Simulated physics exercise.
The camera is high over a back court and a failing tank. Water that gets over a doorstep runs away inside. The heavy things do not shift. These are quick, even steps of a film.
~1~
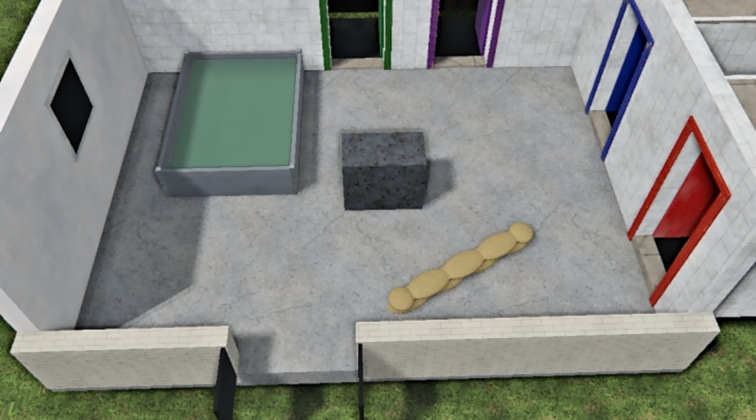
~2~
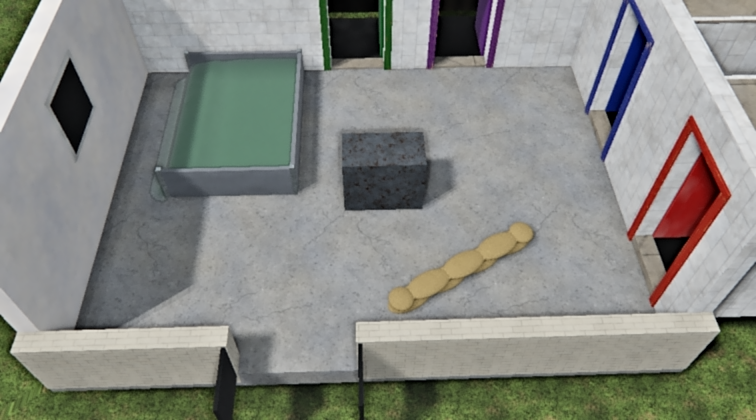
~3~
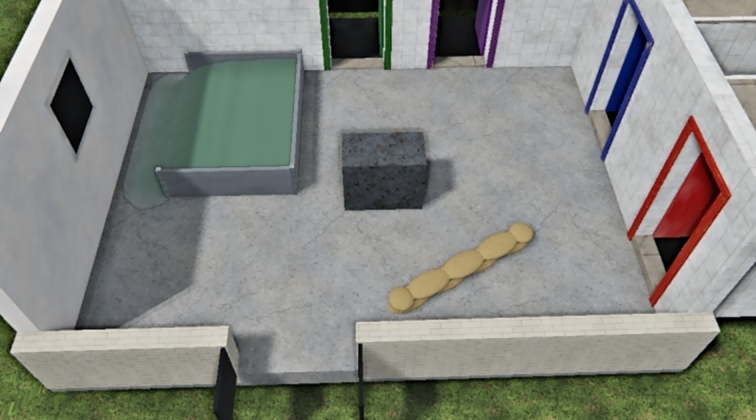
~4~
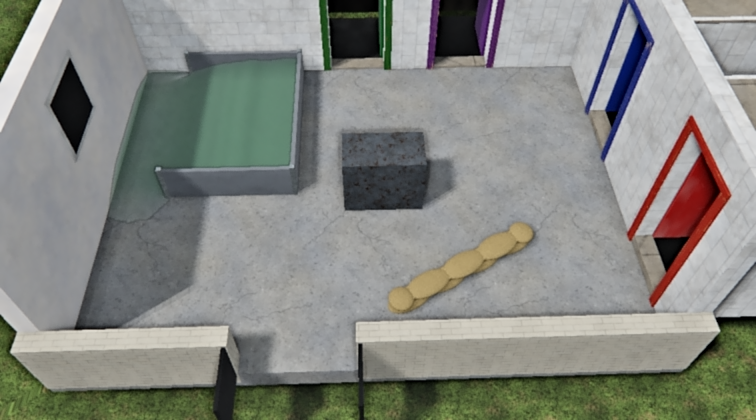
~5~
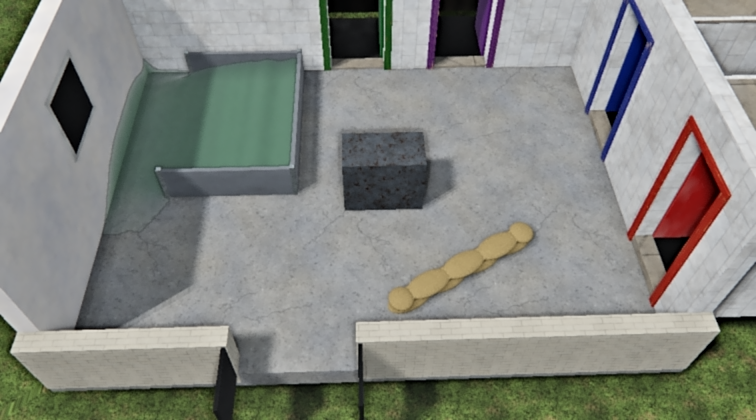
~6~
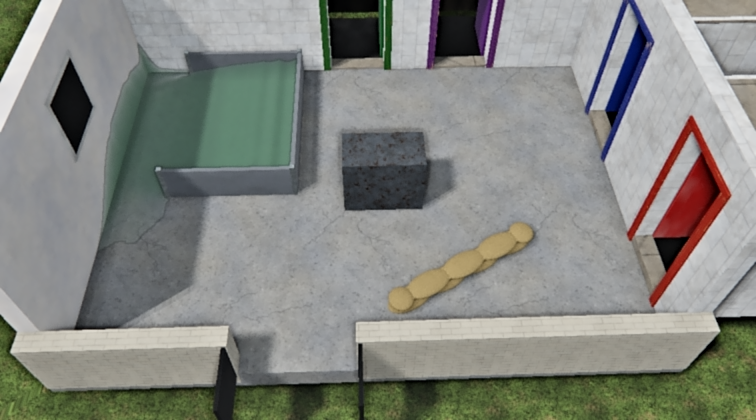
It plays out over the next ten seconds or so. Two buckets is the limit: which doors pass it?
The blue door holds within the limit; the red door holds within the limit; the green door holds within the limit; the purple door holds within the limit.
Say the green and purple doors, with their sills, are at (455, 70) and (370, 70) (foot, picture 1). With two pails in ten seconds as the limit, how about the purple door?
One by one: Purple lets less in.
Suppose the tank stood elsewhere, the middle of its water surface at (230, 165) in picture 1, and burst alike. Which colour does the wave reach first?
I say the door marked green.
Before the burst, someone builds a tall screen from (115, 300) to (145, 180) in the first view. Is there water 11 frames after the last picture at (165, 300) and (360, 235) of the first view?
In turn: Covered, not flooded.
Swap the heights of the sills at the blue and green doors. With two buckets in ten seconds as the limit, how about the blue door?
One by one: Blue lets less in.
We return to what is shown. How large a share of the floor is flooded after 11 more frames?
Roughly 20 per cent.
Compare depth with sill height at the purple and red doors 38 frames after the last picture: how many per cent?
In turn 20 and 0 per cent.
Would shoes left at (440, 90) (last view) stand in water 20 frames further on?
At that place: Wet.
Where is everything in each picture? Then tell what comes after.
The open tank at (236, 110) is whole and still, in the first picture.
The front is at (160, 197), out from the gap at (182, 127), in the second picture.
The front is at (142, 204), out from the gap at (183, 128), in the third picture.
The front is at (110, 208), out from the gap at (183, 128), in the fourth picture.
Water pours out at (183, 128) and has run to (105, 228), in the fifth picture.
The front is at (100, 243), out from the gap at (183, 128), in the sixth picture.
A moment on, water covers 10 % of the floor; the blue door not reached, the red door not reached, the green door not reached, the purple door not reached.
Next, water covers 20 % of the floor; the blue door not reached, the red door not reached, the green door wet at the sill, nothing in, the purple door not reached.
Then, water covers 40 % of the floor; the blue door not reached, the red door not reached, the green door wet at the sill, nothing in, the purple door wet at the sill, nothing in.
Later, water covers 55 % of the floor; the blue door wet at the sill, nothing in, the red door not reached, the green door under two buckets in, the purple door wet at the sill, nothing in.
In the end, water covers 80 % of the floor; the blue door wet at the sill, nothing in, the red door wet at the sill, nothing in, the green door under two buckets in, the purple door wet at the sill, nothing in.
